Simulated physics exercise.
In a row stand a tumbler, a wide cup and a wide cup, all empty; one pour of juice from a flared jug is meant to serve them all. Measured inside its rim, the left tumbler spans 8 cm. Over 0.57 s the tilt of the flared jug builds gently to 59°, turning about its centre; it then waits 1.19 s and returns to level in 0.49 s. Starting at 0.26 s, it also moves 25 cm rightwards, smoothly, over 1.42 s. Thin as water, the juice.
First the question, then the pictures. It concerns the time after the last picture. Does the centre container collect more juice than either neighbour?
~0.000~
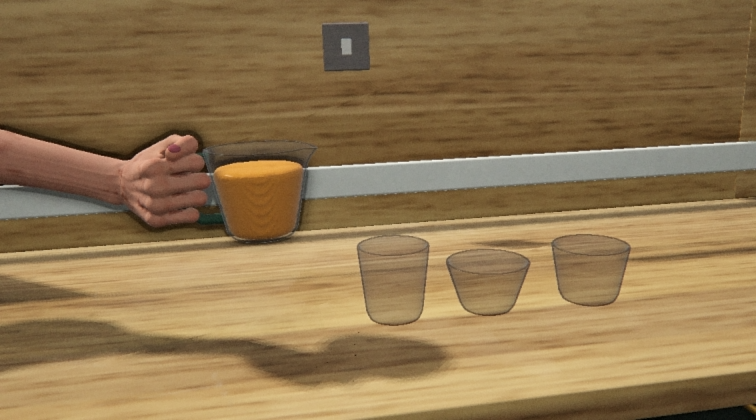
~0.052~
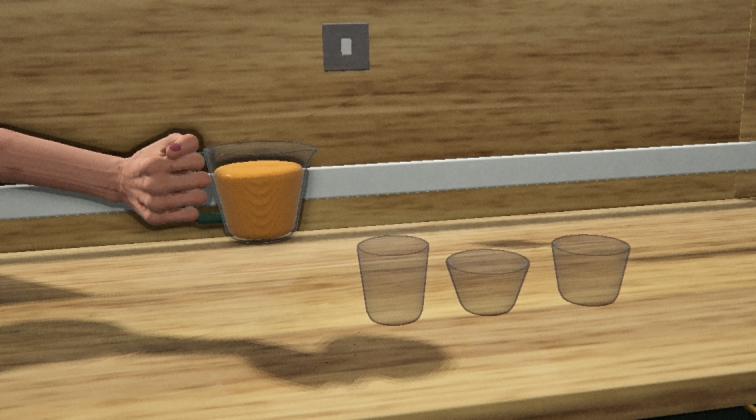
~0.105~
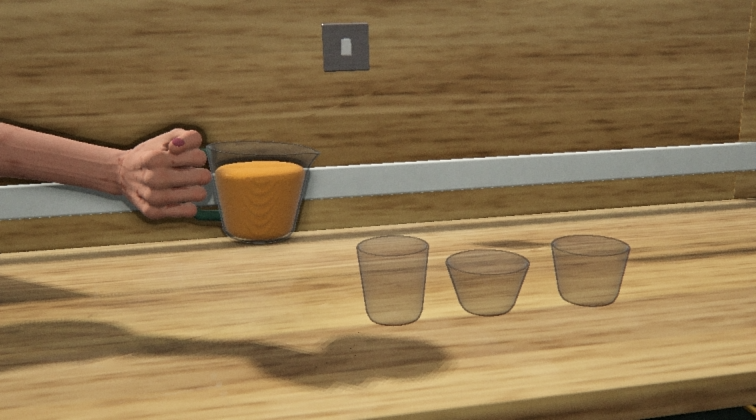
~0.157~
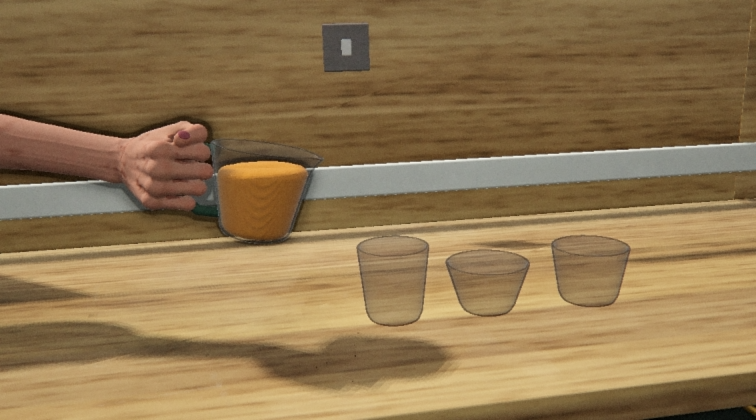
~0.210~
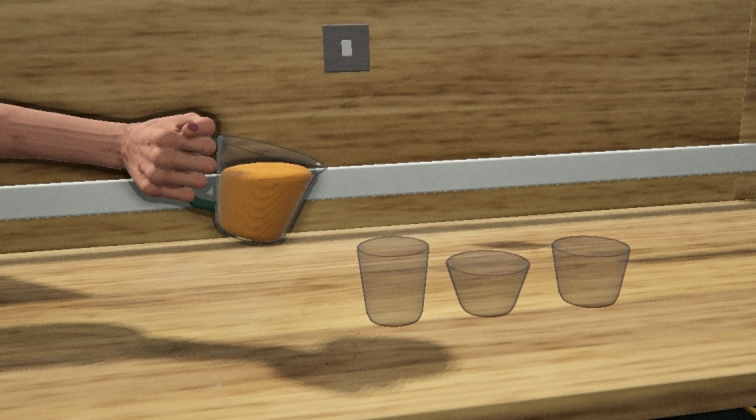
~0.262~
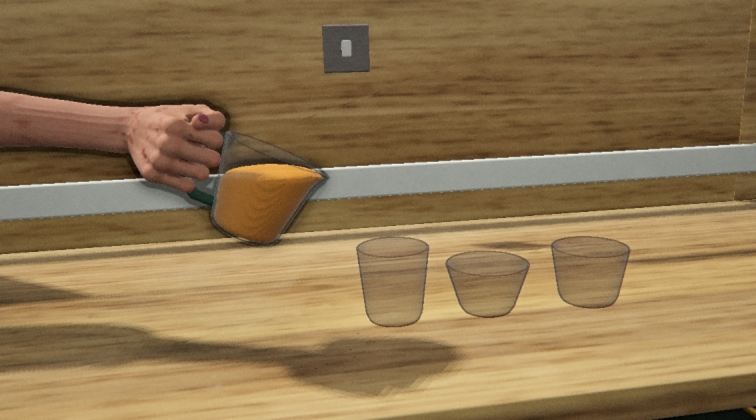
No, the left one collects the most.
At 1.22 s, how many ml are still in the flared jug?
I'd say some 180 ml remain at that point.
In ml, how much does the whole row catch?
Around 300 ml in all.
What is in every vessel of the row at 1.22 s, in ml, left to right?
Roughly 190, 80 and 0 ml, going left to right.
Then, 0.81 s in, the tilt is 59° and from the left they hold 185 ml, 0 ml, 0 ml, the flared jug 270 ml, and 10 ml is on the worktop.
Then, 1.22 s in, the tilt is 59° and from the left they hold 190 ml, 85 ml, 0 ml, the flared jug 180 ml, and 25 ml is on the worktop.
Then, 1.64 s in, the tilt is 59° and from the left they hold 190 ml, 105 ml, 0 ml, the flared jug 130 ml, and 65 ml is on the worktop.
Then, 2.10 s in, the tilt is 12° and from the left they hold 190 ml, 105 ml, 0 ml, the flared jug 120 ml, and 95 ml is on the worktop.
Finally, from the left they hold 190 ml, 105 ml, 0 ml, the flared jug 120 ml, and 95 ml is on the worktop.
